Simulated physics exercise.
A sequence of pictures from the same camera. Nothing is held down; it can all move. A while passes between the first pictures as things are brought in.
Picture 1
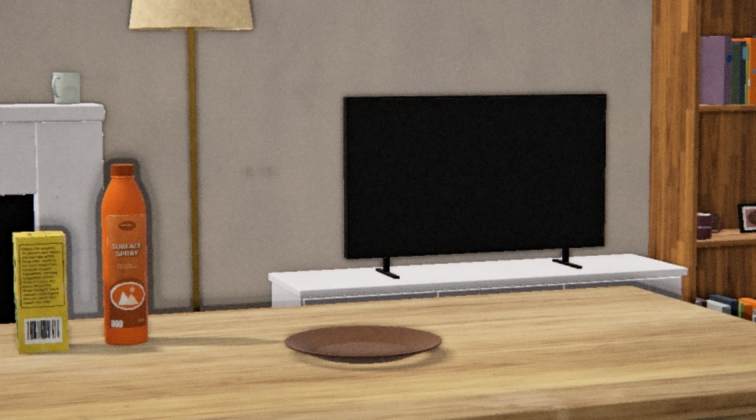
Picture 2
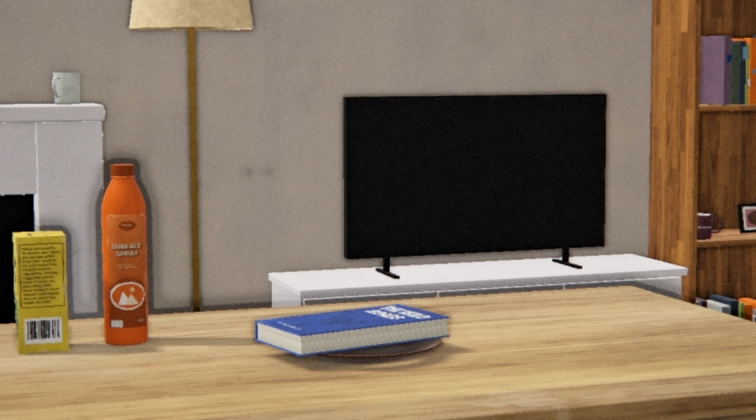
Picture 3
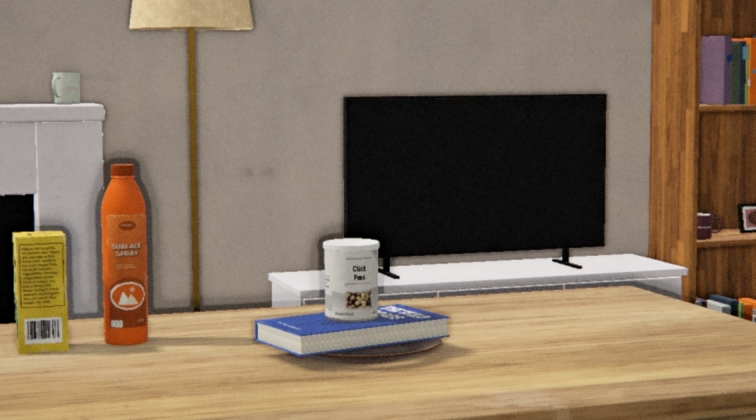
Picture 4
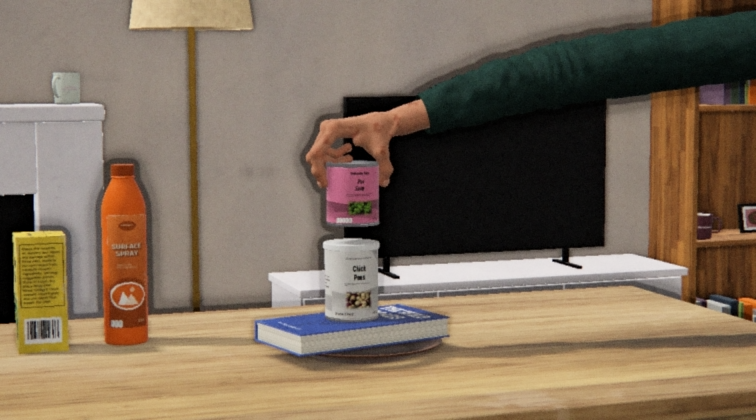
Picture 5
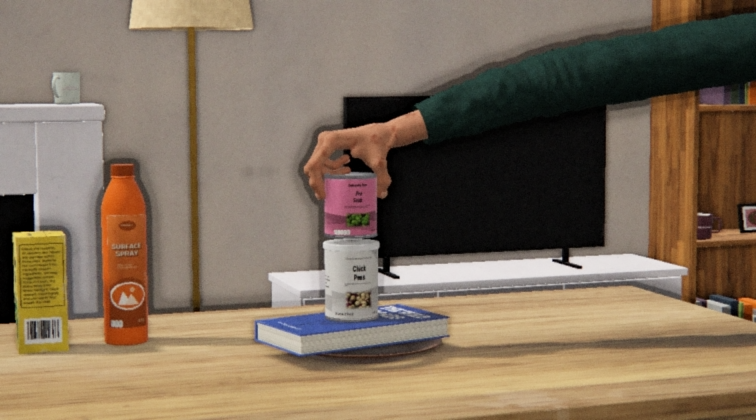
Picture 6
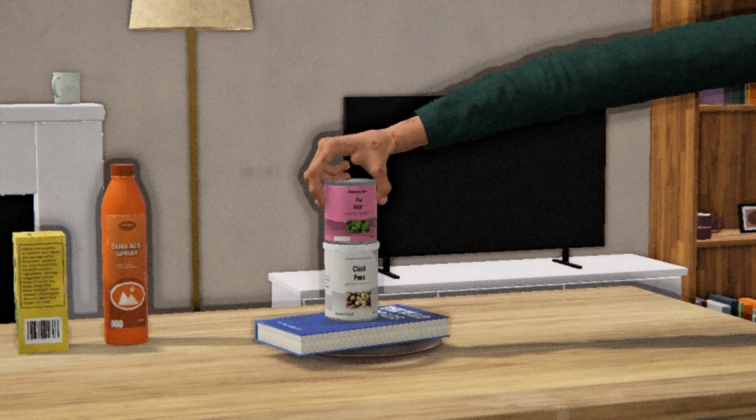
On a wooden table, a blue book appeared on a brown plate, then a white tin on top, and a green-sleeved arm lowered a pink tin onto the white one, keeping hold of it.
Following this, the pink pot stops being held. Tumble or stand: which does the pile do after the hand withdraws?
So the pile survives that.
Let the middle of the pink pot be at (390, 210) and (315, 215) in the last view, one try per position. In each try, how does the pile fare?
It caves in the first time and caves in the second time.
Then, 0.60 s past the last view, nothing moves.
Then, 1.60 s past the last view, pink pot resting near (350, 212).
Then, 2.50 s past the last view, things are still on the move.
Finally, all 6 still in place. Final places as the last picture's camera would see them, pink pot near (350, 212). The pile stays up.
